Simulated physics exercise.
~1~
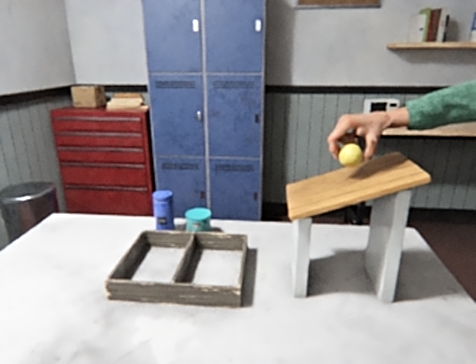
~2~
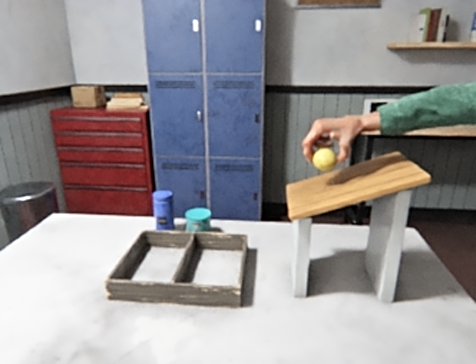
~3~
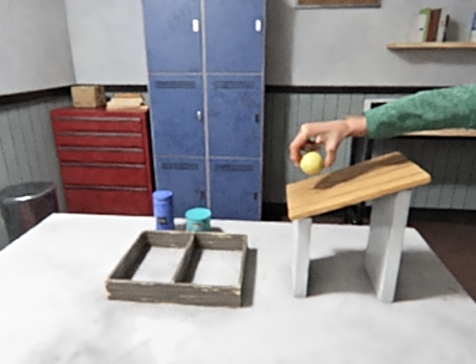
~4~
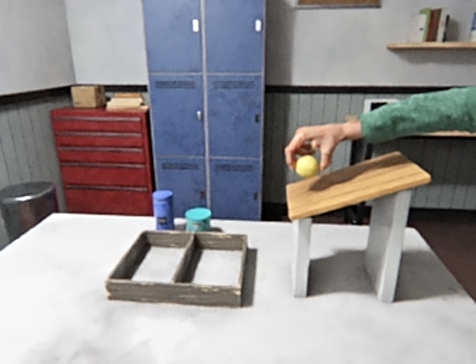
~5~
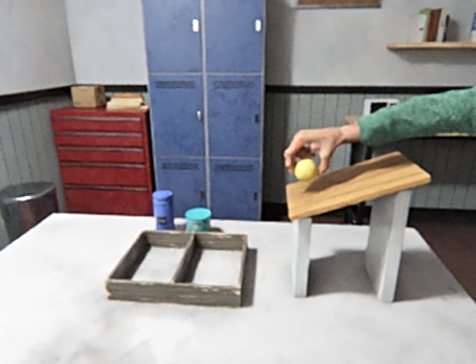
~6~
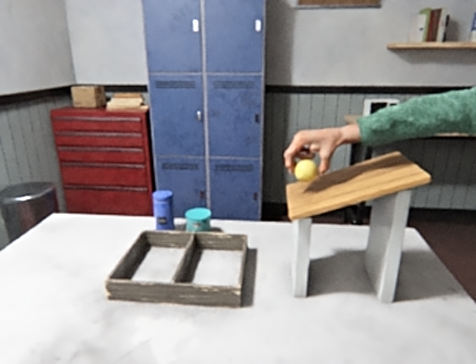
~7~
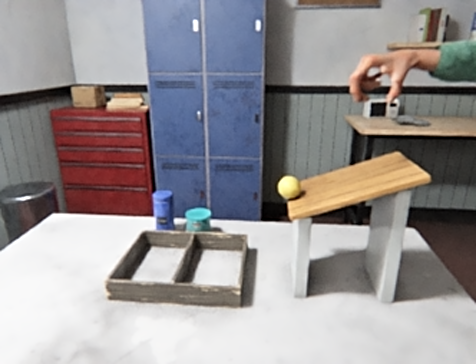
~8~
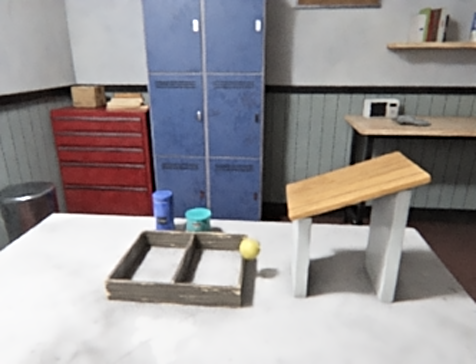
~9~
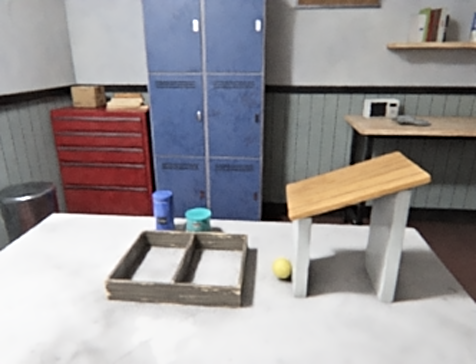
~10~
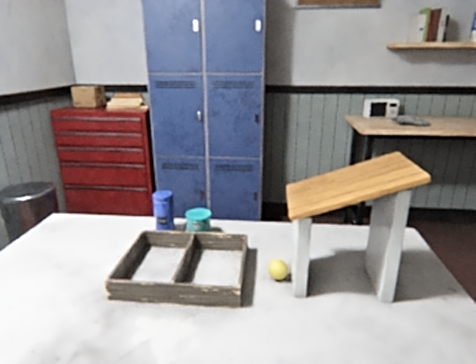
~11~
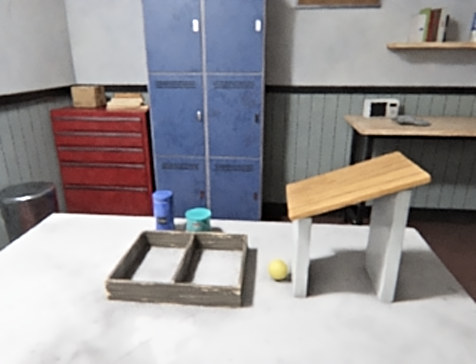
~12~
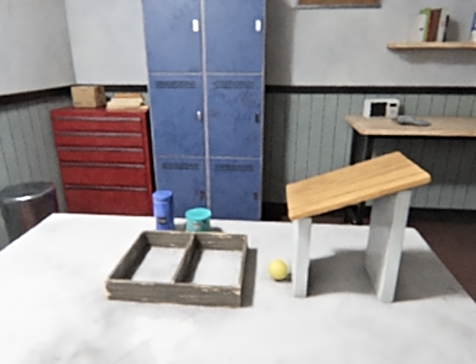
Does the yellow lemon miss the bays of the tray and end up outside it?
Yes, it comes back from the tray's rim and comes to rest on the table between the tray and the sloping board.
